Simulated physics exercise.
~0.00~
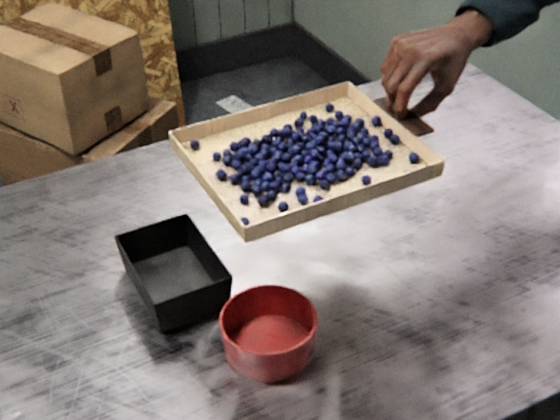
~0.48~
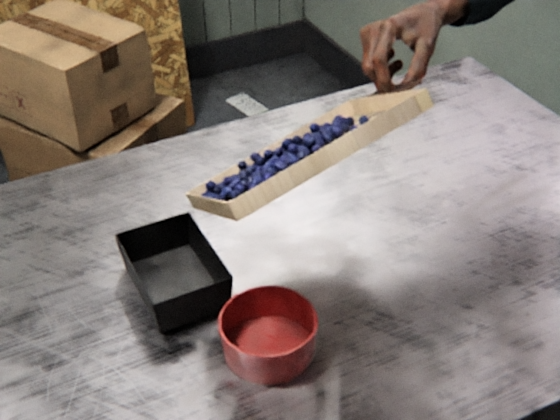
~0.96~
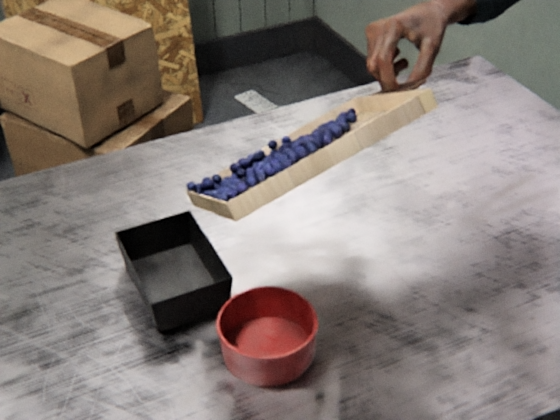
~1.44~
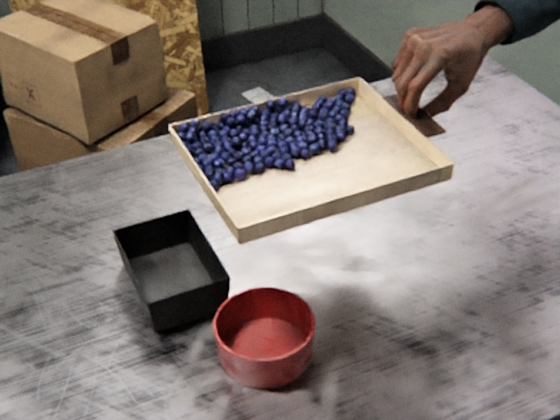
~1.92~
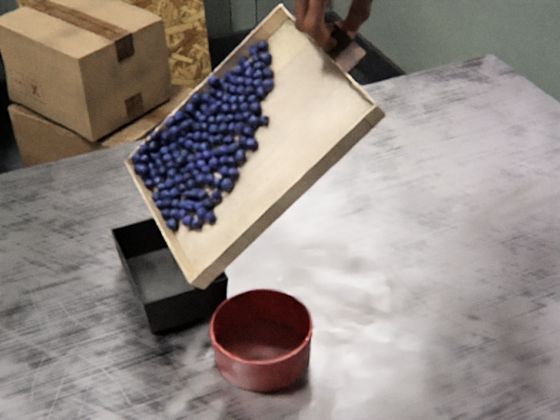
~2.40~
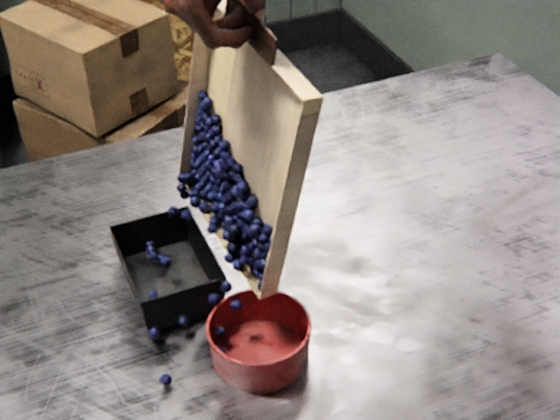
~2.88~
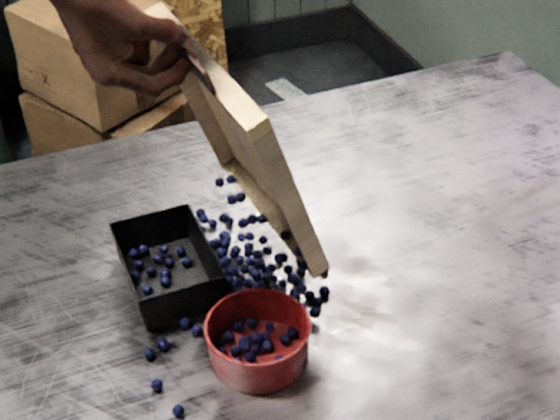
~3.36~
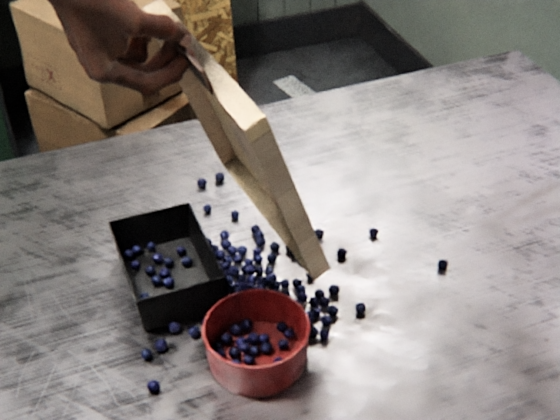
Hand tilting a wooden tray of blueberries, levelling it, then tipping it steeply leftward, spilling most around a black tin and red dish.
